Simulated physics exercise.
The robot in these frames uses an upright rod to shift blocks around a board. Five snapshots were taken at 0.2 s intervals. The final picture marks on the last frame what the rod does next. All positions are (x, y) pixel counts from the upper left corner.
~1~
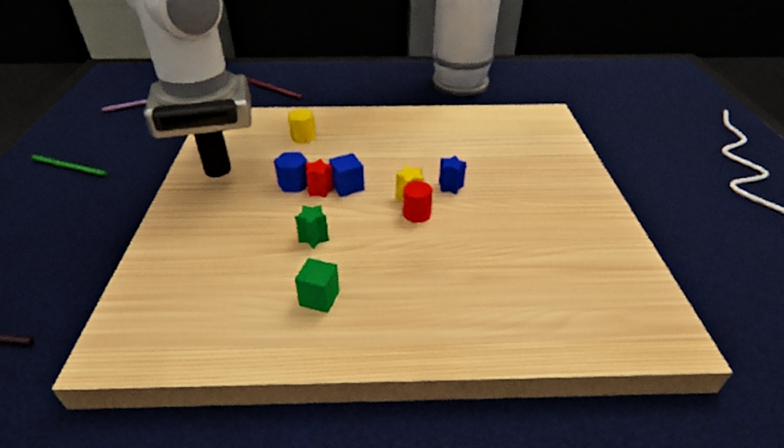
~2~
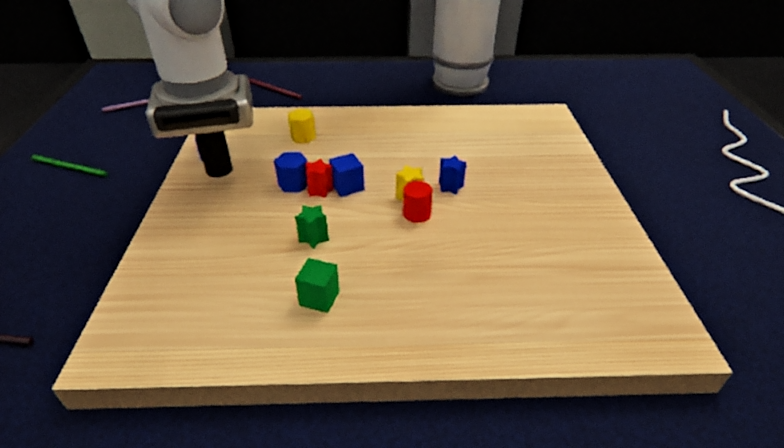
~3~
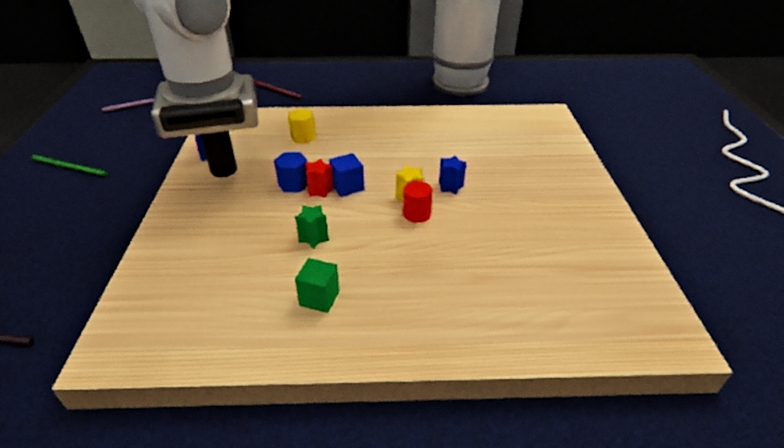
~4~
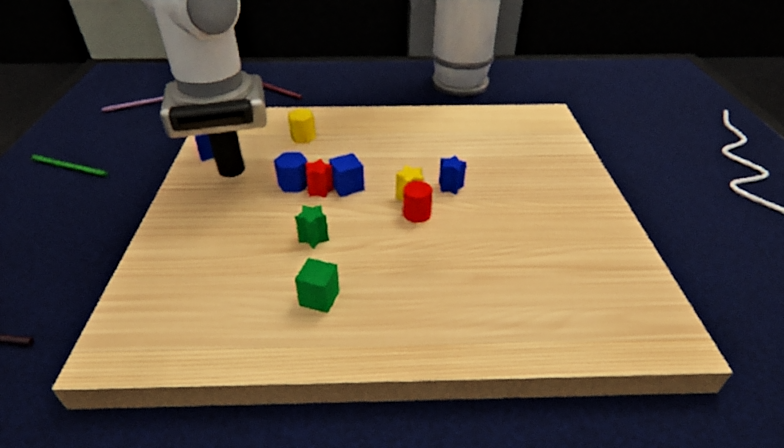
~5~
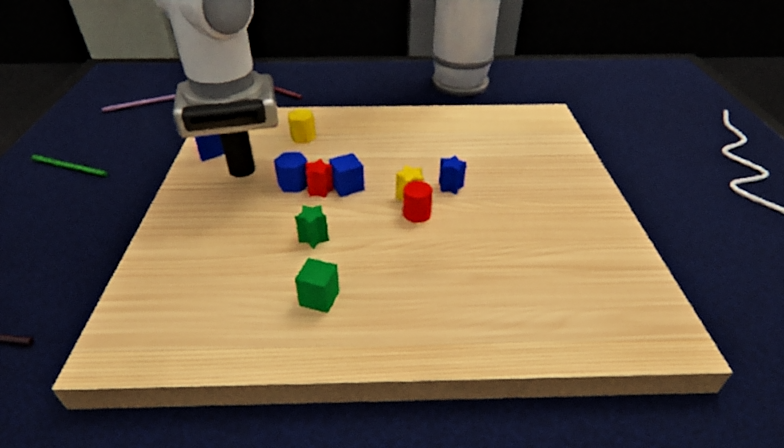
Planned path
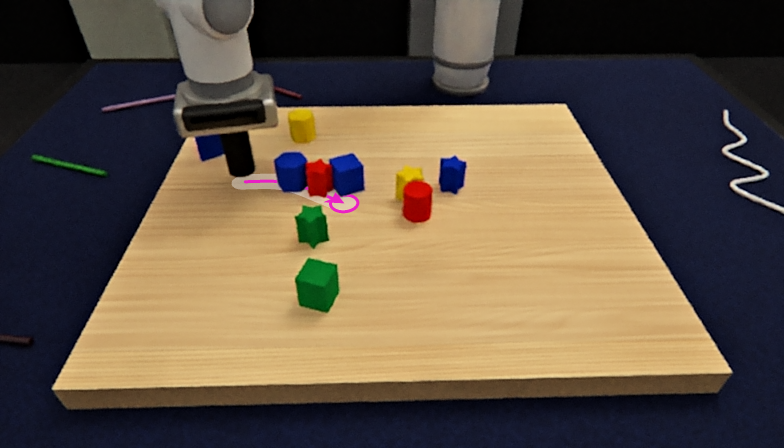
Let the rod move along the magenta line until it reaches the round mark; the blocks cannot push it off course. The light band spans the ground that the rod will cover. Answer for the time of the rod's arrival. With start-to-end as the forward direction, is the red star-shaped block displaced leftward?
Final answer: No.
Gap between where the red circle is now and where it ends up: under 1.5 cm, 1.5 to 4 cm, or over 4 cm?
It goes under 1.5 cm.
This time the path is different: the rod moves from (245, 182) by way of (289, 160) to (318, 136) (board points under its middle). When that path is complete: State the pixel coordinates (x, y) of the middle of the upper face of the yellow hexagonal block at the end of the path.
It is at (306, 103).
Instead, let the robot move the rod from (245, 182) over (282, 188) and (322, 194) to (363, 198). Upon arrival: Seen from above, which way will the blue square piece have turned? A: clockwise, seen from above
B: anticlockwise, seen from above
The answer is B.
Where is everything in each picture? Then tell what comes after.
The first picture shows rod's lower end at (218, 171); blue hexagonal block at (290, 159); green star-shaped block at (311, 212); red star-shaped block at (317, 166); blue square piece at (346, 162); red circle at (418, 189).
The second picture shows rod at (220, 171); blocks still.
The third picture shows rod at (224, 170); blocks still.
The fourth picture shows rod at (232, 170); blocks still.
The fifth picture shows rod at (242, 170); blue hexagonal block at (290, 159); green star-shaped block at (311, 212); red star-shaped block at (317, 166); blue square piece at (346, 162); red circle at (418, 189).
Drawn move, from (245, 182) over (282, 182) and (314, 191) to (344, 203).
What follows on the original path. One third of the way, rod at (280, 170); blue hexagonal block at (307, 159); red star-shaped block at (327, 168), turned 35° clockwise; blue square piece at (353, 162).
Two thirds of the way, rod at (313, 179); blue hexagonal block at (339, 160), turned 60° anticlockwise; red star-shaped block at (345, 175), turned 90° clockwise; blue square piece at (371, 161).
At the end, rod at (343, 192); blue hexagonal block at (348, 160), turned 85° anticlockwise; green star-shaped block still; red star-shaped block at (366, 182), turned 95° clockwise; blue square piece at (376, 159), turned 30° clockwise; red circle still.
